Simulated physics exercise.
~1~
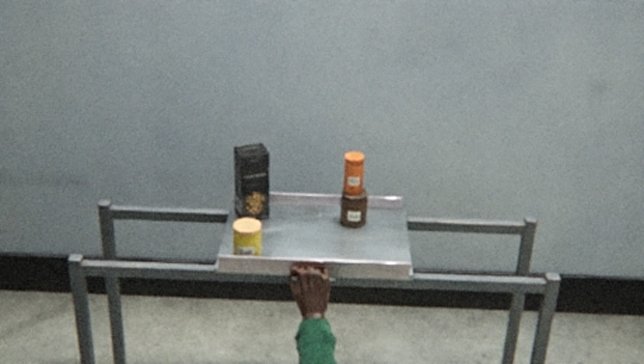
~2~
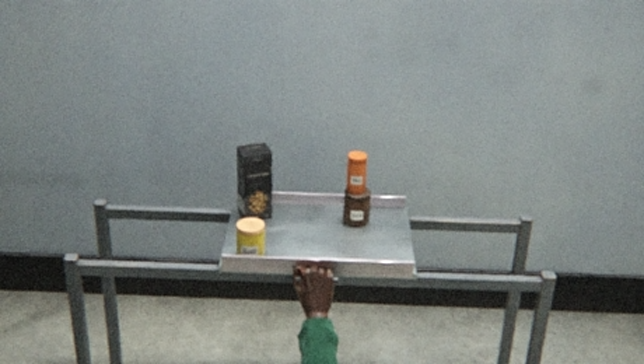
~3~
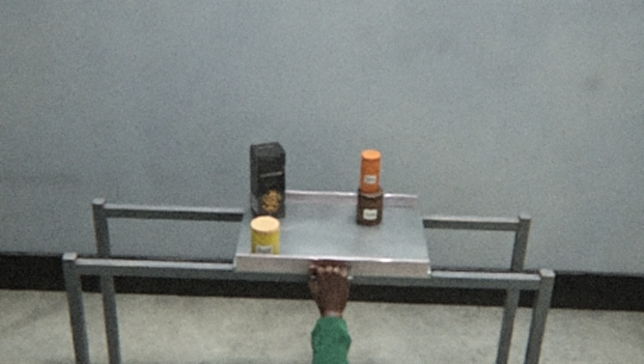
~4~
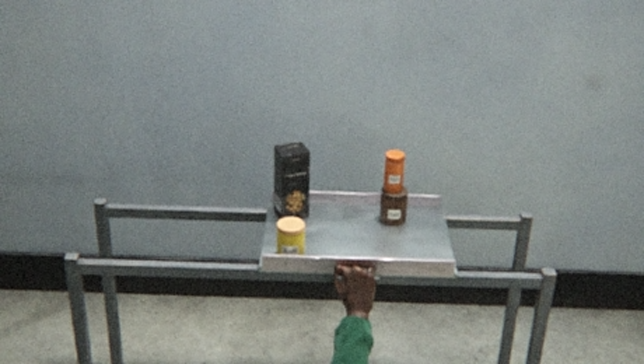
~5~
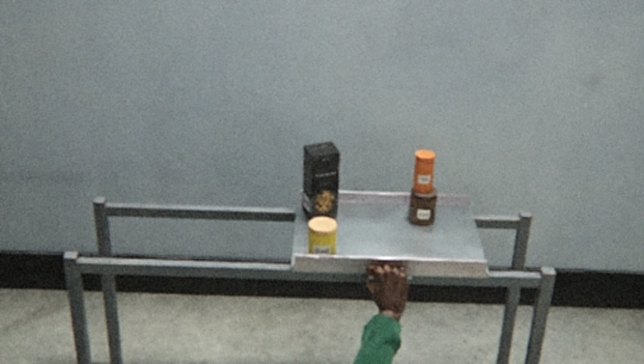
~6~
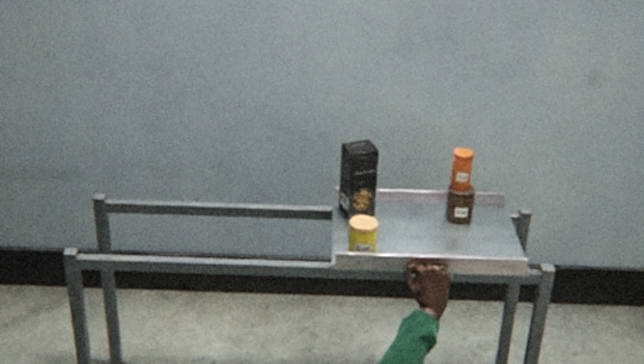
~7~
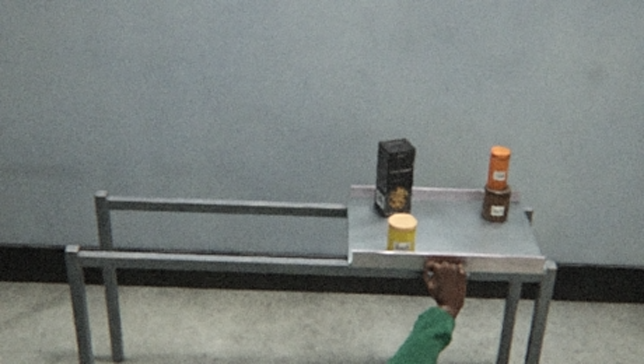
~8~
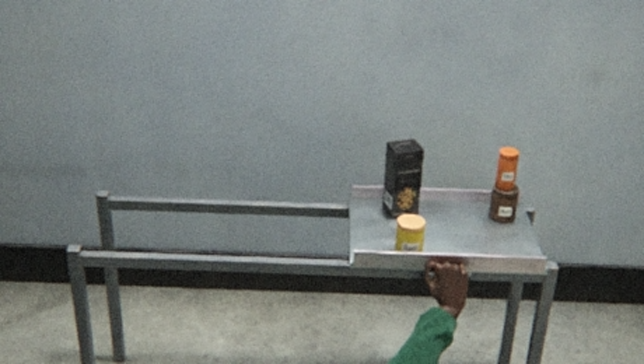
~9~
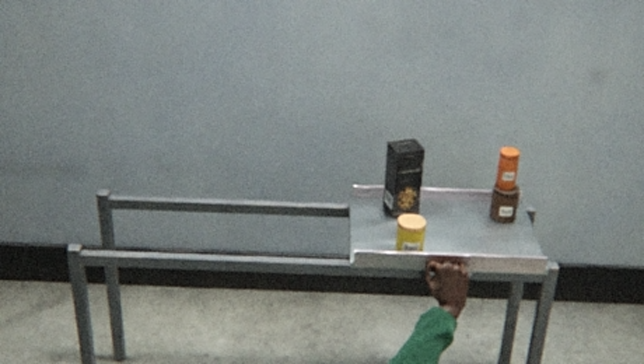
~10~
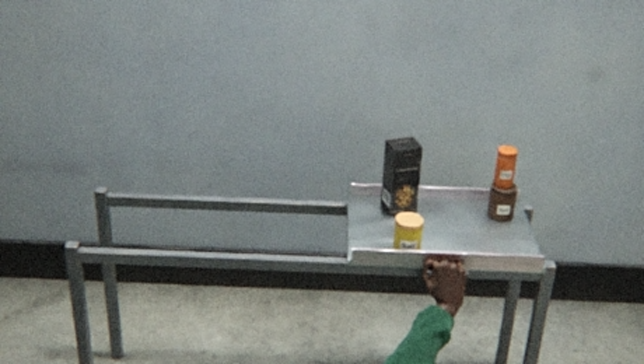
A hand pushed a metal tray to the right along two rails, carrying a black carton, a yellow jar and an orange shaker stacked on a brown jar; the tray halted at the right end, the items slid slightly farther, and everything stayed upright aboard.
